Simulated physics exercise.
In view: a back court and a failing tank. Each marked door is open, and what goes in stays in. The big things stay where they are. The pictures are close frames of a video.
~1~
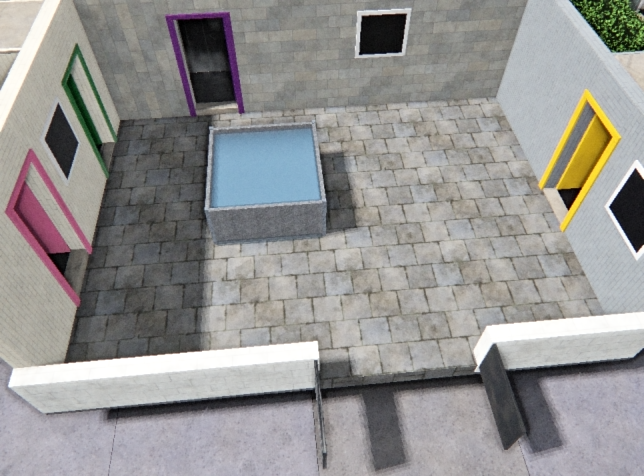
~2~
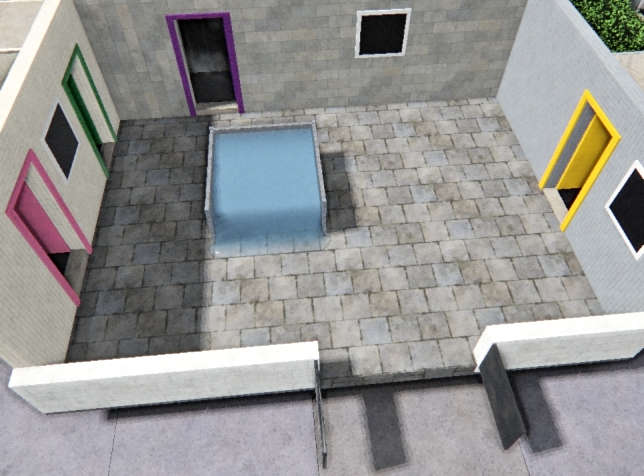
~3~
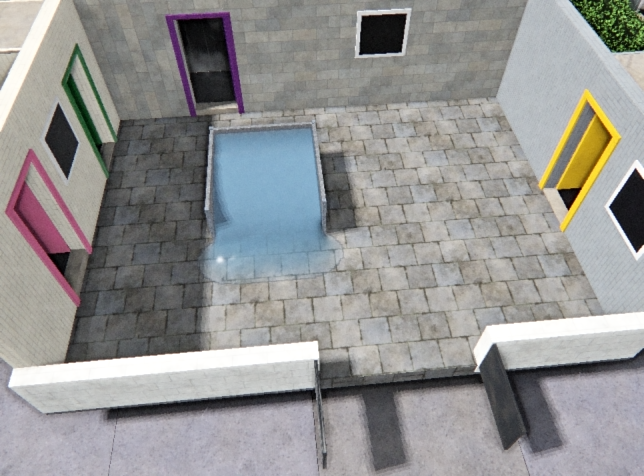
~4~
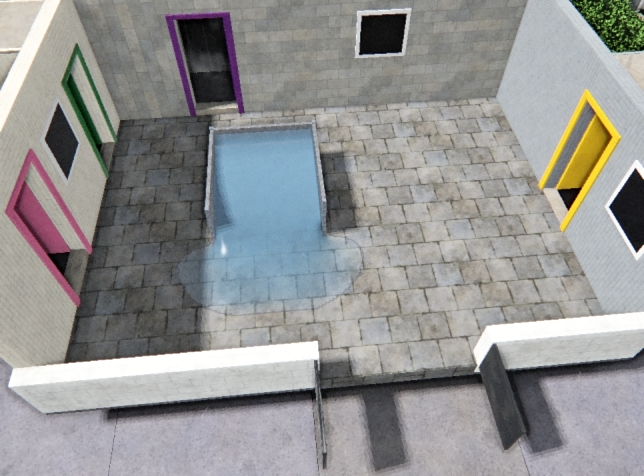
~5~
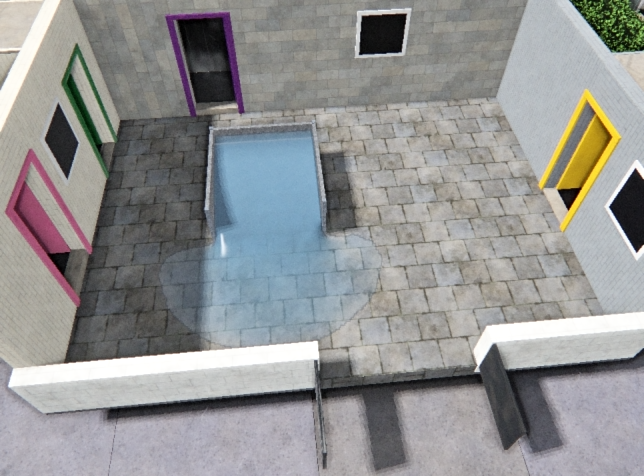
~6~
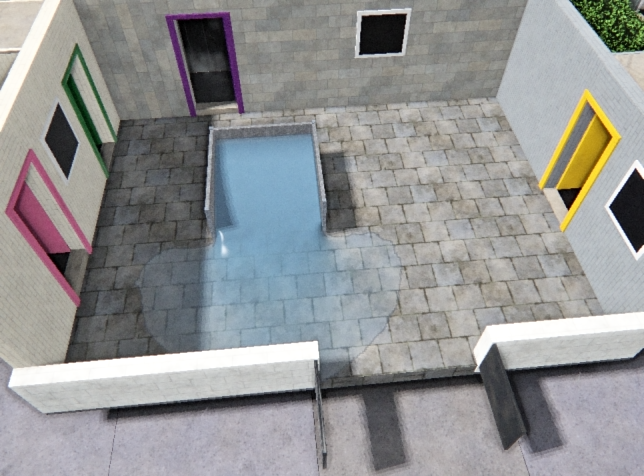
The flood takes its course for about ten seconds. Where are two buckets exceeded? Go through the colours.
In the end: The yellow door stays under that; the green door takes more than that; the pink door stays under that; the purple door stays under that.
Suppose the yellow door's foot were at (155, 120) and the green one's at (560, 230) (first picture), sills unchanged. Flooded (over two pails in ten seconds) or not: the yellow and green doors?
My reading: The yellow door passes that mark, the green door stays under.
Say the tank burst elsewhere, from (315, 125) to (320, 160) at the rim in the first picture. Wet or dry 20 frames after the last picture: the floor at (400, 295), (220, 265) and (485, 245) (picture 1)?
In turn: No water, not flooded, flooded.
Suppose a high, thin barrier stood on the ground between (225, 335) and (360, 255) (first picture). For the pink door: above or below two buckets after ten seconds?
The pink door goes over.
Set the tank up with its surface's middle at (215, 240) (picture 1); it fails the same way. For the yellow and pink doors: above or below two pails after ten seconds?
My reading: Yellow door floods; pink door stays under.
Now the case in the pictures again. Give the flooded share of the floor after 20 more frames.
About 40 per cent.
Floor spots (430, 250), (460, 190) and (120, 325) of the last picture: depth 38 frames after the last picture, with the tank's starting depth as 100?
About 2, 0 and 12 per cent.
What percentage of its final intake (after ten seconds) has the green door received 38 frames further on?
Near 0 in a hundred.
A moment on, water covers 25 % of the floor; the yellow door not reached, the green door not reached, the pink door not reached, the purple door not reached.
Next, water covers 25 % of the floor; the yellow door not reached, the green door not reached, the pink door wet at the sill, nothing in, the purple door not reached.
Then, water covers 40 % of the floor; the yellow door not reached, the green door wet at the sill, nothing in, the pink door wet at the sill, nothing in, the purple door not reached.
Later, water covers 65 % of the floor; the yellow door wet at the sill, nothing in, the green door wet at the sill, nothing in, the pink door wet at the sill, nothing in, the purple door wet at the sill, nothing in.
In the end, water covers 95 % of the floor; the yellow door wet at the sill, nothing in, the green door over two buckets in, the pink door wet at the sill, nothing in, the purple door wet at the sill, nothing in.
